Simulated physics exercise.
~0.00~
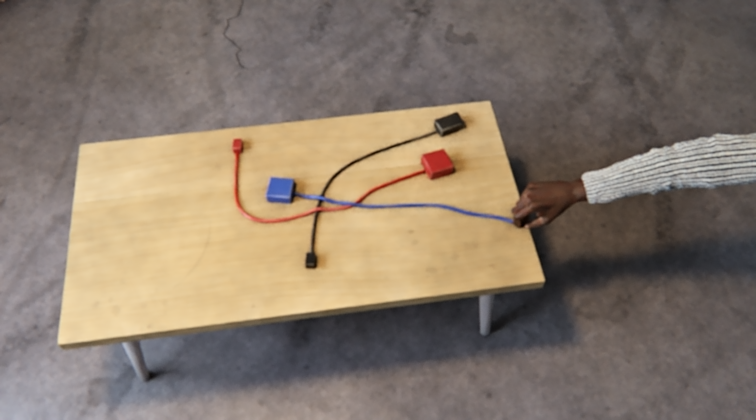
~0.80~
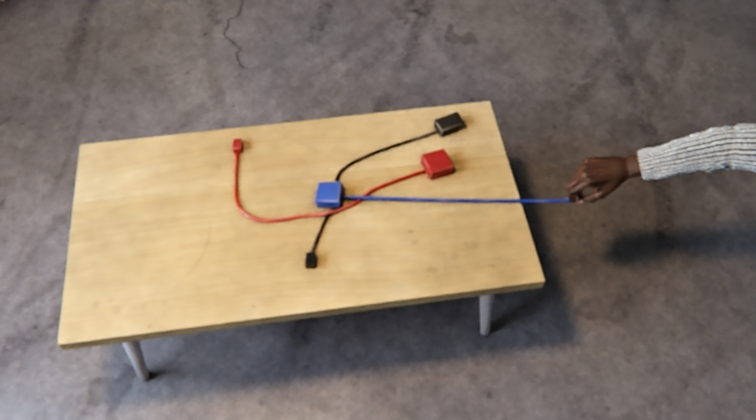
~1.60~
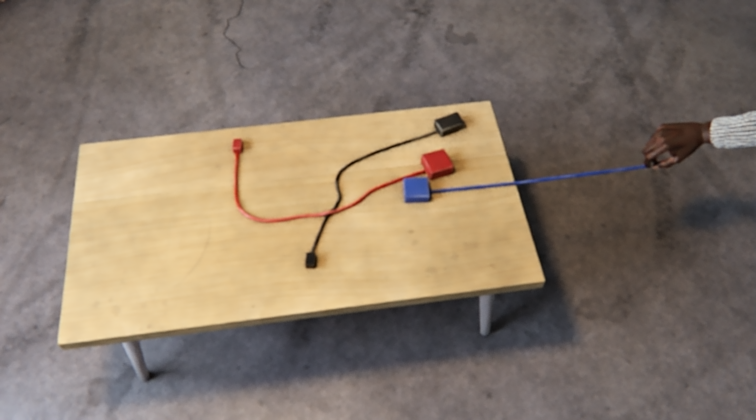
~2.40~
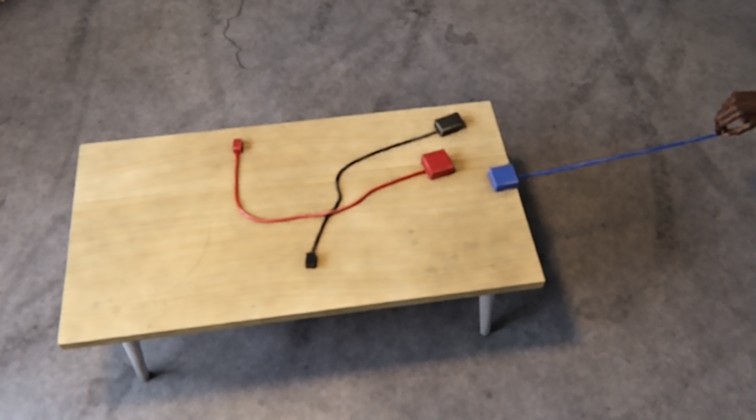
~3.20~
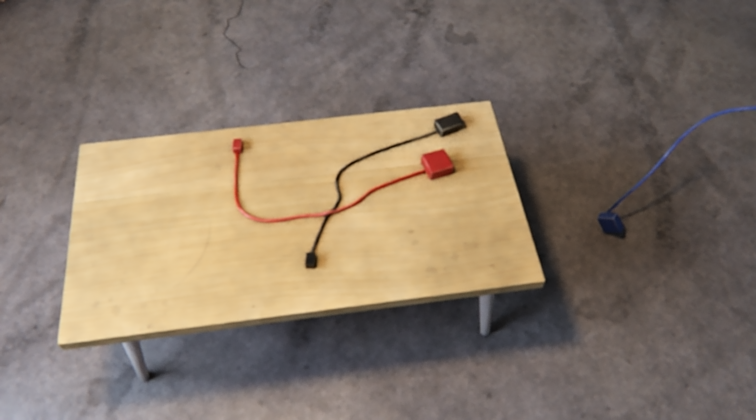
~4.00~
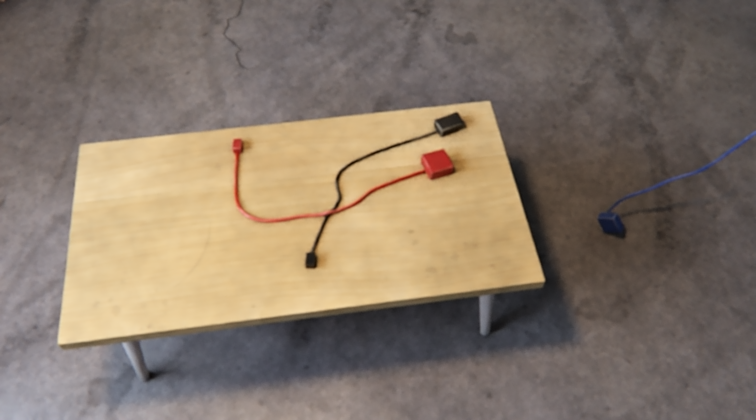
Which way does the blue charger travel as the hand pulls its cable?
The blue charger travels to the right, sliding across the tabletop and off its right edge.
